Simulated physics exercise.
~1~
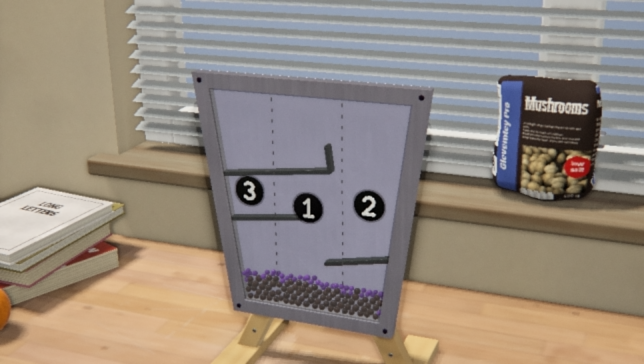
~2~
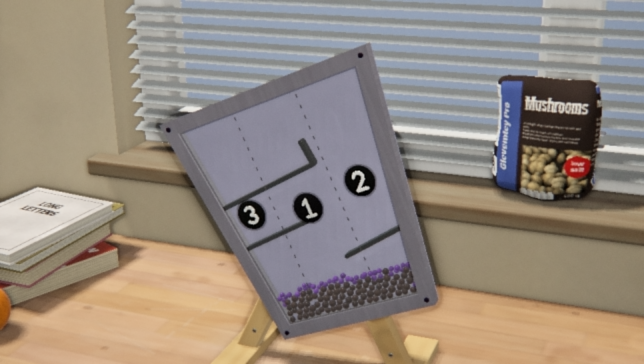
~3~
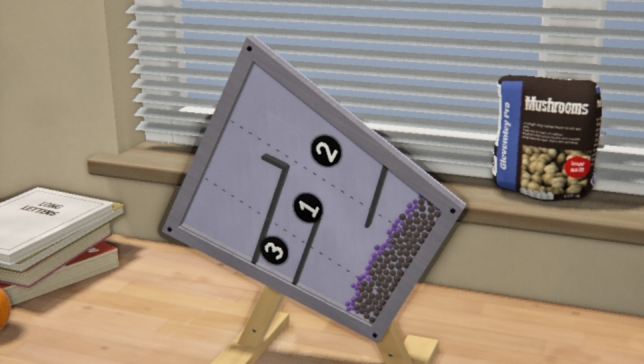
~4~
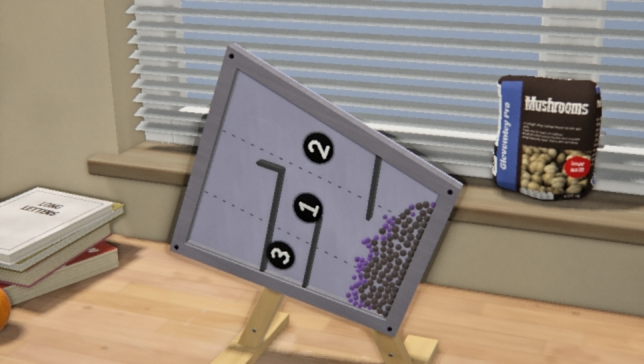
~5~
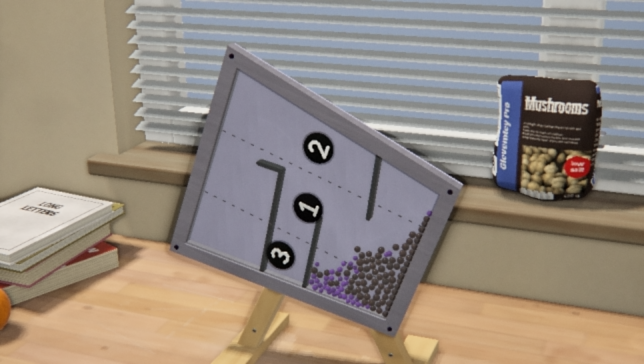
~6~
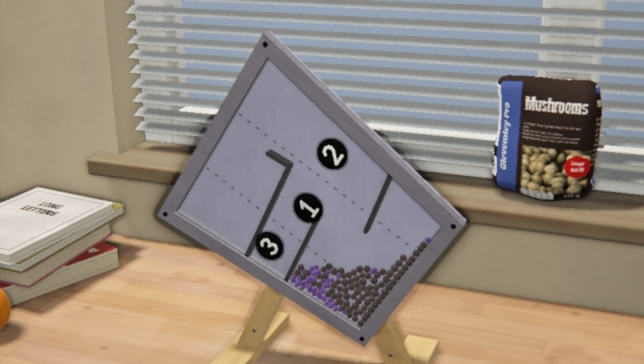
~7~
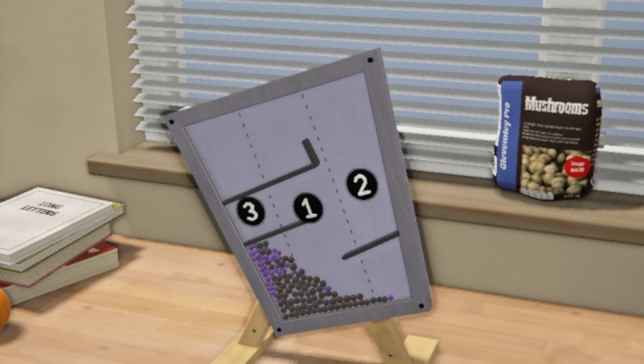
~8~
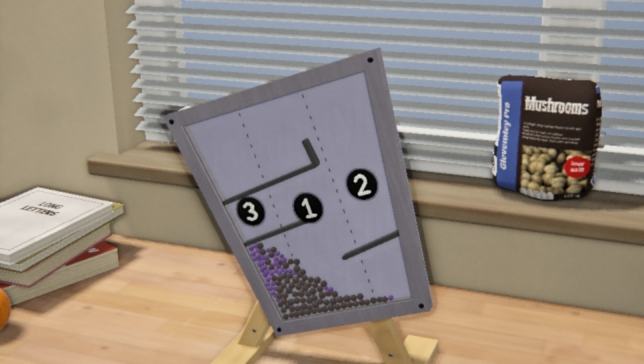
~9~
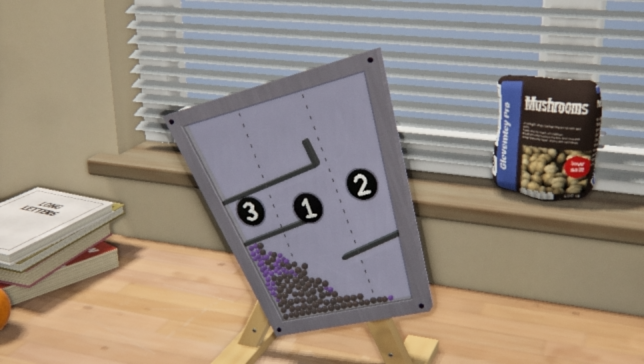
The framed box tips anticlockwise, then swings partway back, leaving its dark pills heaped lower left.
